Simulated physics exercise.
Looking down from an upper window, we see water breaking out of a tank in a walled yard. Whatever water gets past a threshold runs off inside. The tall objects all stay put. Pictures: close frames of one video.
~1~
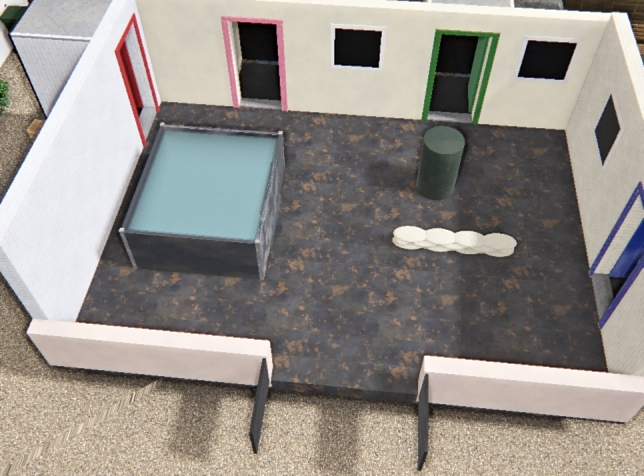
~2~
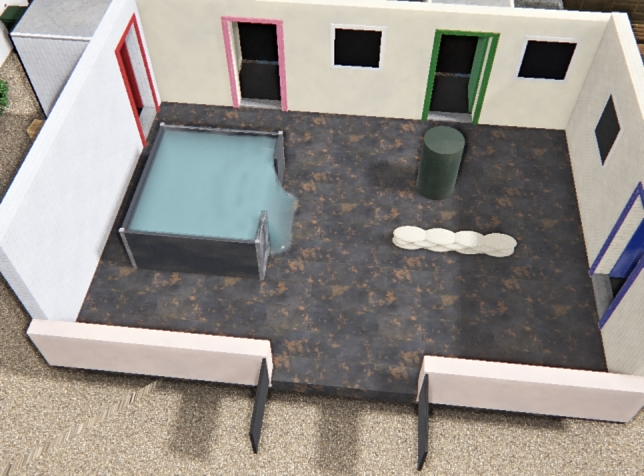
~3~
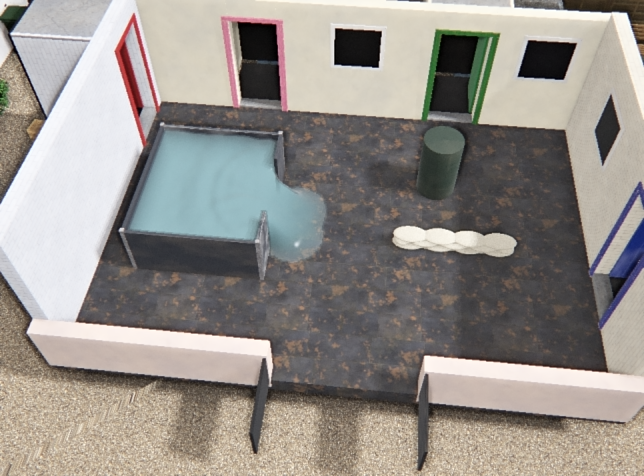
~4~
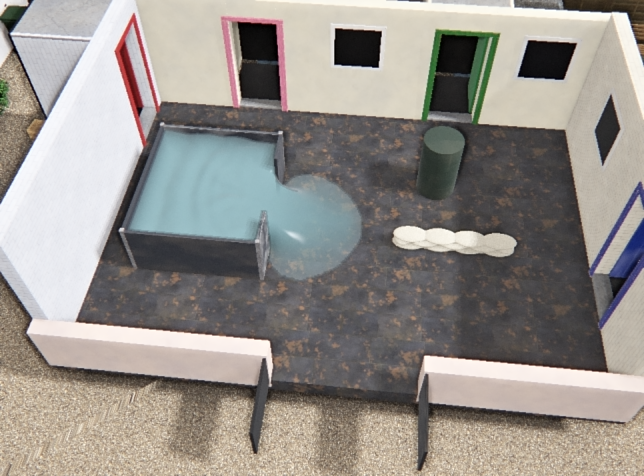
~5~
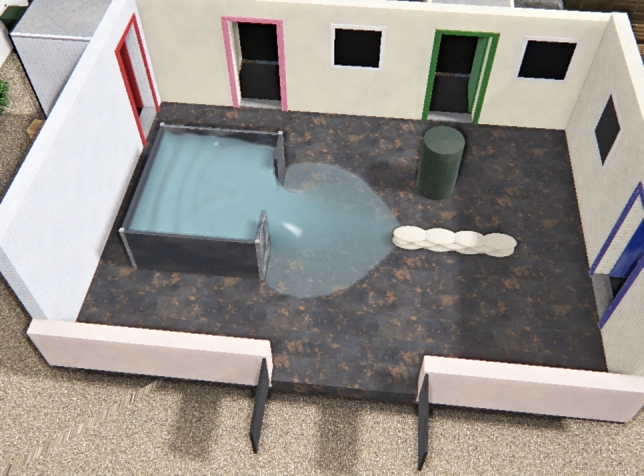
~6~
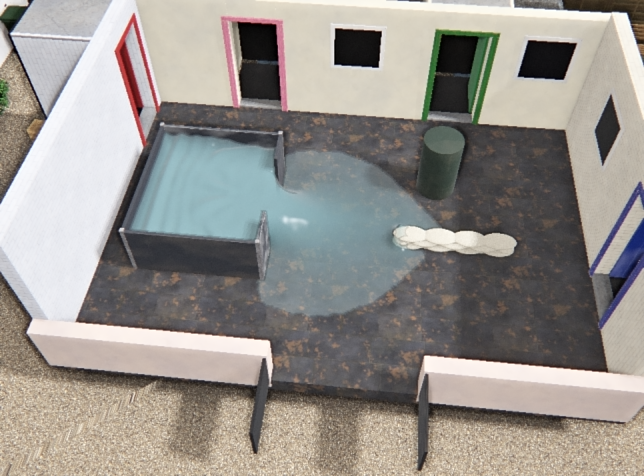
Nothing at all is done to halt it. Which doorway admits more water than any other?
The green doorway.
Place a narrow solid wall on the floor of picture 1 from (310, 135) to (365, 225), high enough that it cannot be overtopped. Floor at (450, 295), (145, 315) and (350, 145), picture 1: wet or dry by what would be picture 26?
Going through them in order, I get inundated, high and dry and high and dry.
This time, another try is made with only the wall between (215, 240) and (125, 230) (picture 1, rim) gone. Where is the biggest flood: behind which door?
The blue one.
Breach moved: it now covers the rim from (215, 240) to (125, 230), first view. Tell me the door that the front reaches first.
Answer: The red one.
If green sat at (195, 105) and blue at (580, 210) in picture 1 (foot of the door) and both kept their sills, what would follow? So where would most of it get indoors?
I'd say the biggest share comes in at the blue one.
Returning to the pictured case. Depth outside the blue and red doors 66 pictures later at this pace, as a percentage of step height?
Roughly 50 and 80 %.
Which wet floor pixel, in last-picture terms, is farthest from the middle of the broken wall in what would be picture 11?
I'd put it around (581, 219).
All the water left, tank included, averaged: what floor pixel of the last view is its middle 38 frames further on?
My reading is close to (394, 234).
A moment on, water covers 40 % of the floor; pink door not reached, red door not reached, green door not reached, blue door not reached.
Next, water covers 60 % of the floor; pink door not reached, red door not reached, green door some in, blue door wet at the sill, nothing in.
Then, water covers 60 % of the floor; pink door not reached, red door not reached, green door a lot in, blue door some in.
Later, water covers 70 % of the floor; pink door wet at the sill, nothing in, red door not reached, green door a lot in, blue door a lot in.
In the end, water covers 90 % of the floor; pink door wet at the sill, nothing in, red door wet at the sill, nothing in, green door a lot in, blue door a lot in; the green door has let in the most.
